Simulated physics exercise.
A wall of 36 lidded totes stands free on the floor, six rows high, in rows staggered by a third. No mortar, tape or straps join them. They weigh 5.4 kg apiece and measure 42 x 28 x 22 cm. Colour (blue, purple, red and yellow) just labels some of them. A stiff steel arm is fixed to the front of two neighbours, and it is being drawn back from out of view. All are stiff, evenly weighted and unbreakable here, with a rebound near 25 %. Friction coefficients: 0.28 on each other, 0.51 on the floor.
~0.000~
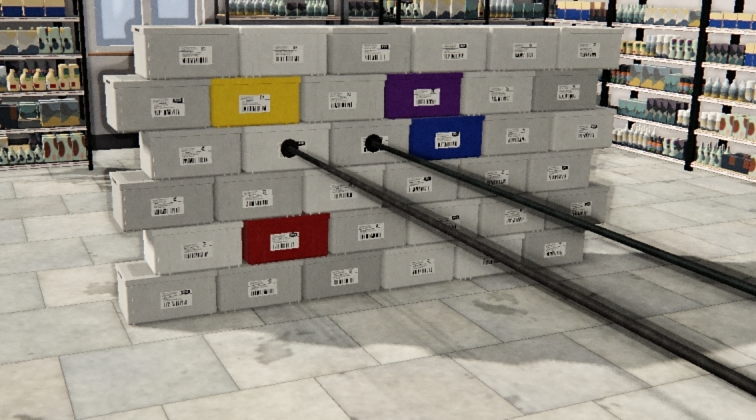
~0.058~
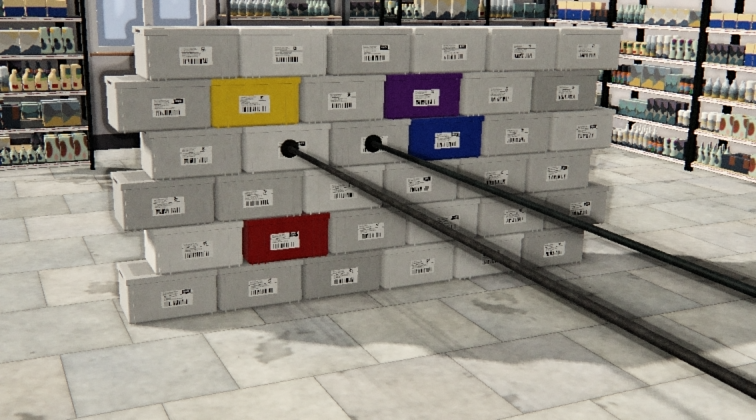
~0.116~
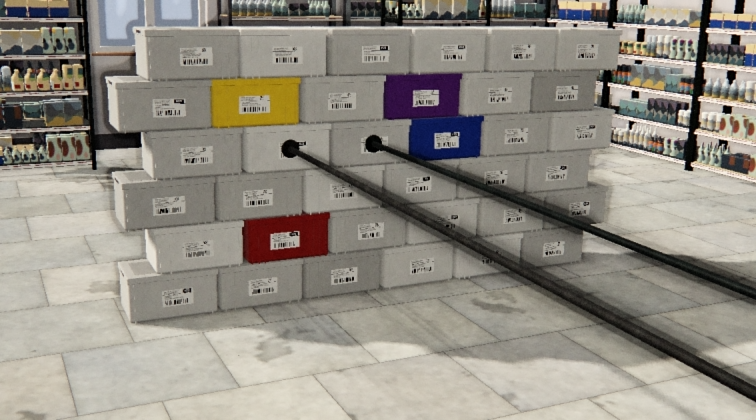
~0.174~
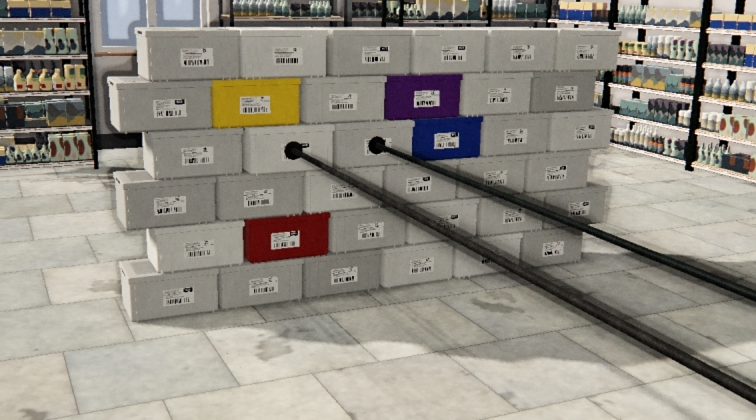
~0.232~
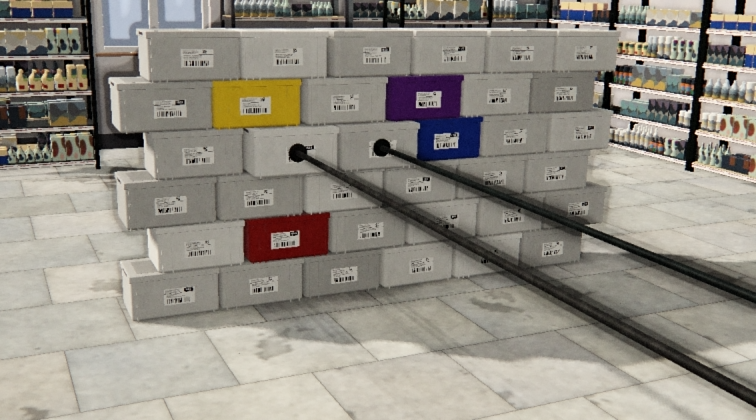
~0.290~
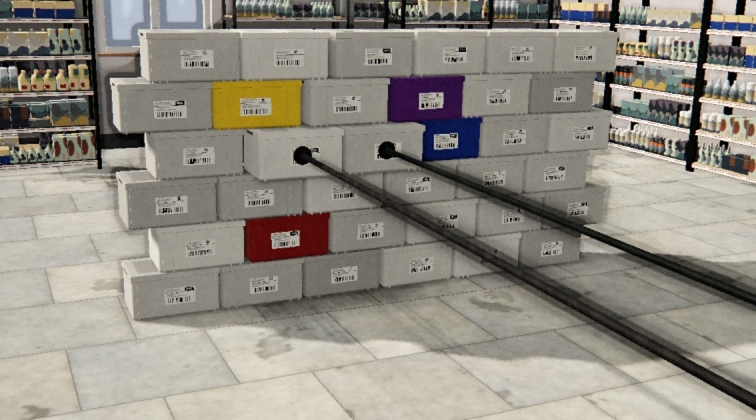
To begin with, two dark rods touch a pair of neighbouring pale totes in a free-standing wall that includes yellow, purple, blue and red ones. The pair then slides slowly outward along the rods' line, and by the end it juts out, with the purple and yellow totes above shifted slightly.
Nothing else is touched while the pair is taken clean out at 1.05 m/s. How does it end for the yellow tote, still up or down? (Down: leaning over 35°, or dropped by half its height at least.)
That tote falls.
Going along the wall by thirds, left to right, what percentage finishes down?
Left 20, middle 40, right 0 per cent.
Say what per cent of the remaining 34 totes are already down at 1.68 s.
By then 20 per cent.
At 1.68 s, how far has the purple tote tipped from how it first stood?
Some 90°.
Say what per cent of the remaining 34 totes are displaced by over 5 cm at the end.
Shifted: 20 per cent.
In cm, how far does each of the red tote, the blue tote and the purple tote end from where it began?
About: Red 0, blue 0, purple 100.
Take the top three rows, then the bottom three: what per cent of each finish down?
Top 40, bottom 0 per cent.
After 0.72 s, none of the 34 other totes down, 9 disturbed; yellow tote shifted 13 cm; purple tote shifted 19 cm.
After 1.68 s, 6 of the 34 other totes down; yellow tote on its side; purple tote on its side.
At rest (3.8 s), 6 of the 34 other totes down; yellow tote on its side; purple tote on its side; blue tote unmoved. As the last picture would show them, middles, yellow tote near (279, 300), purple tote near (479, 264).
